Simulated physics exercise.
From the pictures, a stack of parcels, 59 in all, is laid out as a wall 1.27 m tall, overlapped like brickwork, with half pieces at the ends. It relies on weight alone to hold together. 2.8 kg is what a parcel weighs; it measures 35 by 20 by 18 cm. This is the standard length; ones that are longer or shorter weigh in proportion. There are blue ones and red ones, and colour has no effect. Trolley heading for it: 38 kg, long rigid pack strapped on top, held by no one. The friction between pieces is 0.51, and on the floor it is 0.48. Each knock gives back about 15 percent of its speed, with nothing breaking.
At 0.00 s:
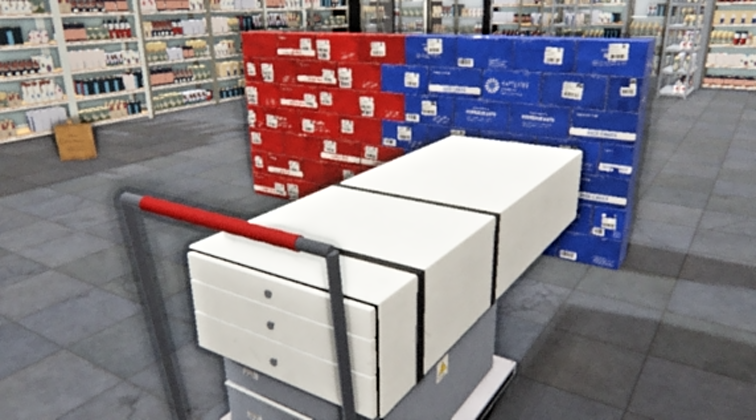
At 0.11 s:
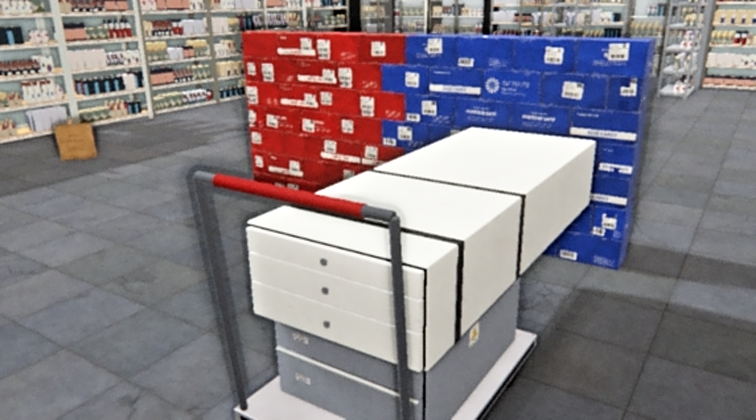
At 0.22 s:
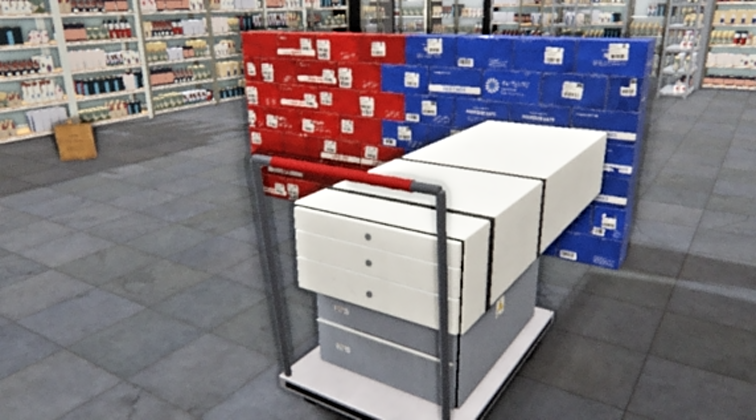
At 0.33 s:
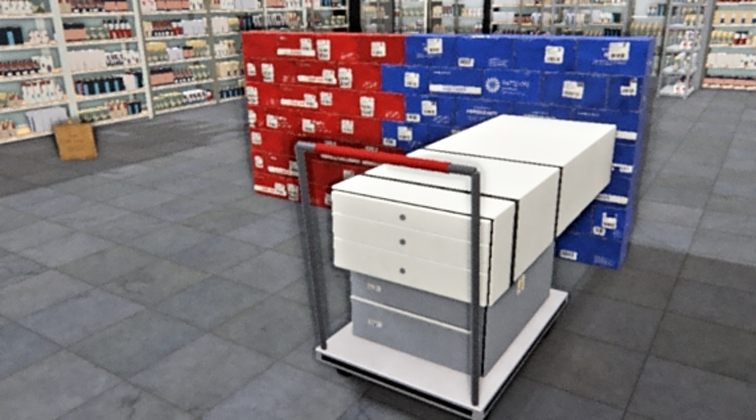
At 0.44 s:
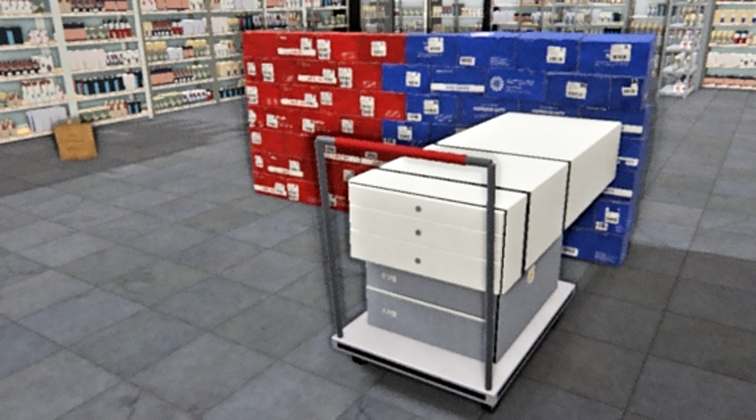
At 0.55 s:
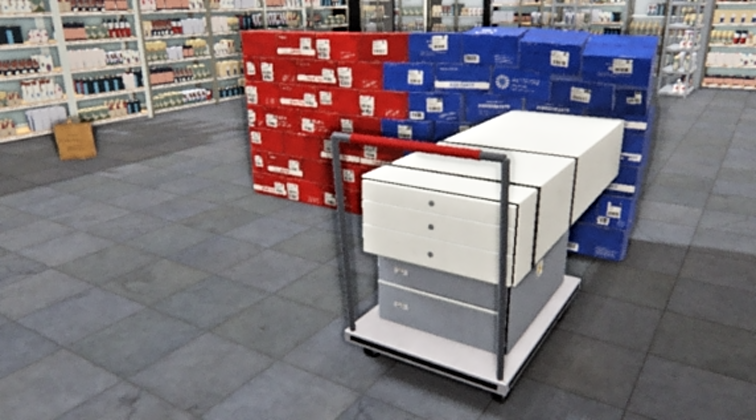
At first, a trolley loaded with long white boxes on grey ones stands in front of a wall of red and blue boxes. With nobody holding it, it rolls away from the viewer toward the blue side, and its load pushes into the wall, shifting and tilting several blue boxes backward.
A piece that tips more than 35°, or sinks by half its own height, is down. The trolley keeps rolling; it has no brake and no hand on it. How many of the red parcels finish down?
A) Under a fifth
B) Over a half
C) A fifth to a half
Under a fifth.
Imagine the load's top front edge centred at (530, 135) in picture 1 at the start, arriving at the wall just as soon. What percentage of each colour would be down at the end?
Red 0%, blue 80%.
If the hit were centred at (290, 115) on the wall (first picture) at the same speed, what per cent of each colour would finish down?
Then red ends 80 per cent down and blue 10 per cent.
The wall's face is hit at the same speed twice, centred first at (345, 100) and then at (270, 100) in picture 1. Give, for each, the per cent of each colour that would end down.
For red it's 70 then 60 per cent, for blue 20 then 0 per cent.
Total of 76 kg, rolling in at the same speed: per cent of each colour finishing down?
Red 0, blue 80 %.
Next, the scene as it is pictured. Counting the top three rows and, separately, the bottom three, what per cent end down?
I'd put the top at 60 per cent and the bottom at 30 per cent.
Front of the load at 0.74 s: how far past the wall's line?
30 cm.
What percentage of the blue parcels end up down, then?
Blue: 80 per cent.
Around 0.74 s, load 28 cm past the wall's line, still rolling; none of the 28 red parcels down (5 of 59 in all colours); top red parcel unmoved; top blue parcel tipped 14°.
Around 1.00 s, load 39 cm past the wall's line, still rolling; none of the 28 red parcels down (21 of 59 in all colours); top red parcel unmoved; top blue parcel tipped 29°, 17 cm lower.
Around 1.42 s, load 51 cm past the wall's line, still rolling; 1 of the 28 red parcels down (25 of 59 in all colours); top red parcel unmoved; top blue parcel tipped 72°, 78 cm lower.
Finally (3.1 s), load 69 cm past the wall's line, stopped; 1 of the 28 red parcels down (25 of 59 in all colours); top red parcel unmoved; top blue parcel on its side. That is 4 per cent. Seen by the last camera, middles, top red parcel near (305, 45), top blue parcel near (536, 183).
